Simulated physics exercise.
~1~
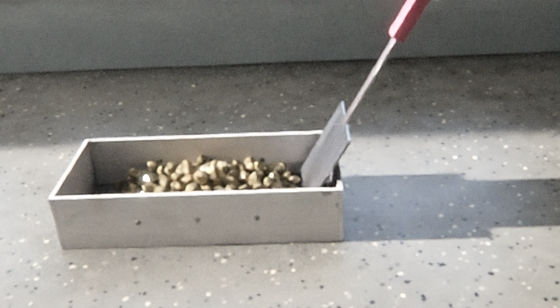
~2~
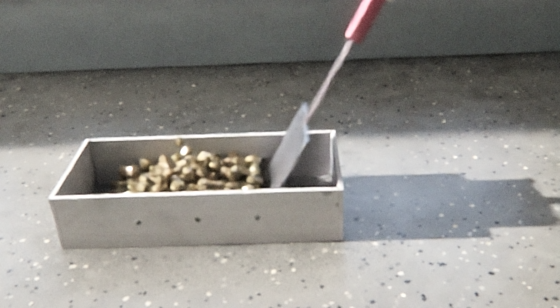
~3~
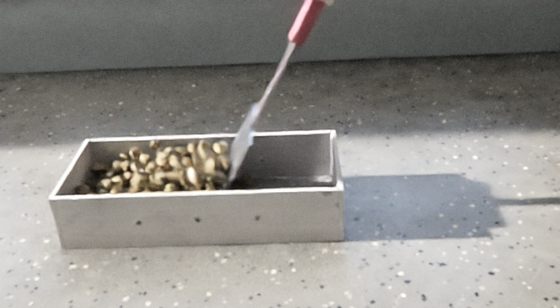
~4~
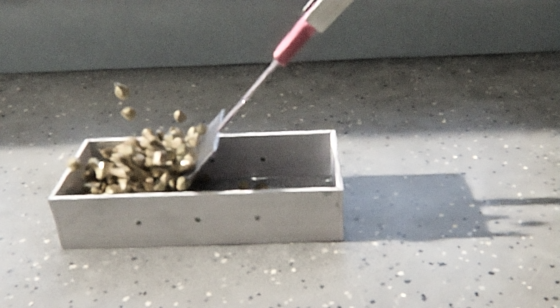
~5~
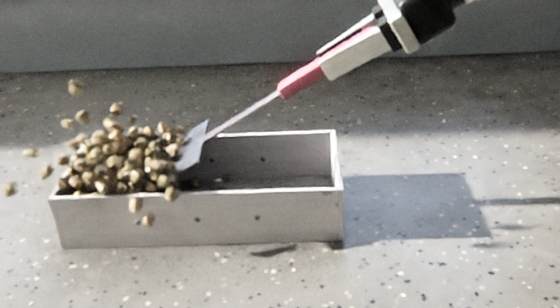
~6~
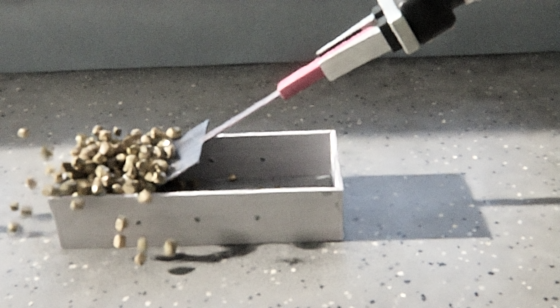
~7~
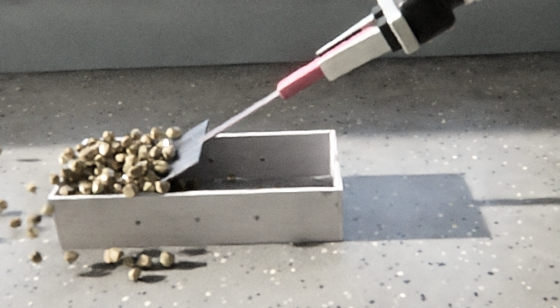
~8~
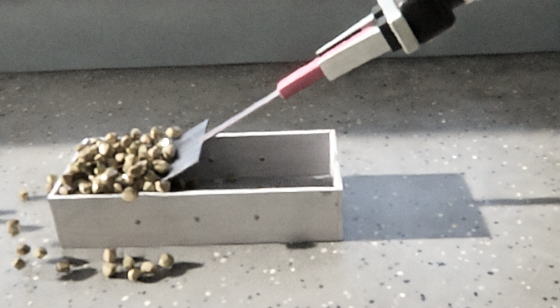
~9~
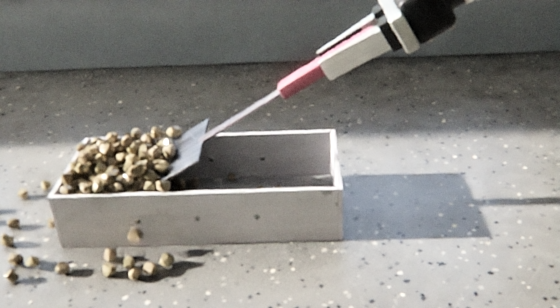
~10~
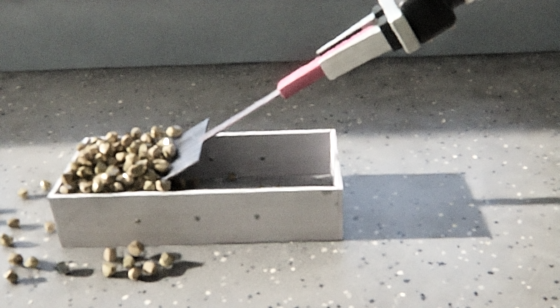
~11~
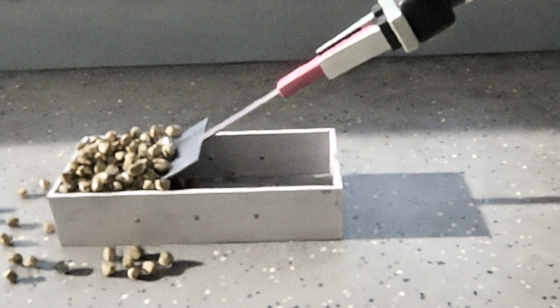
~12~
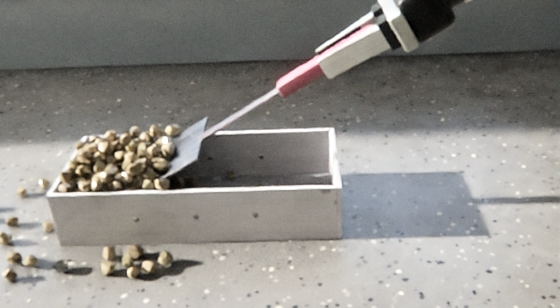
On a speckled table, a robot's paddle shoves pebbles left, spilling some, then holds still.
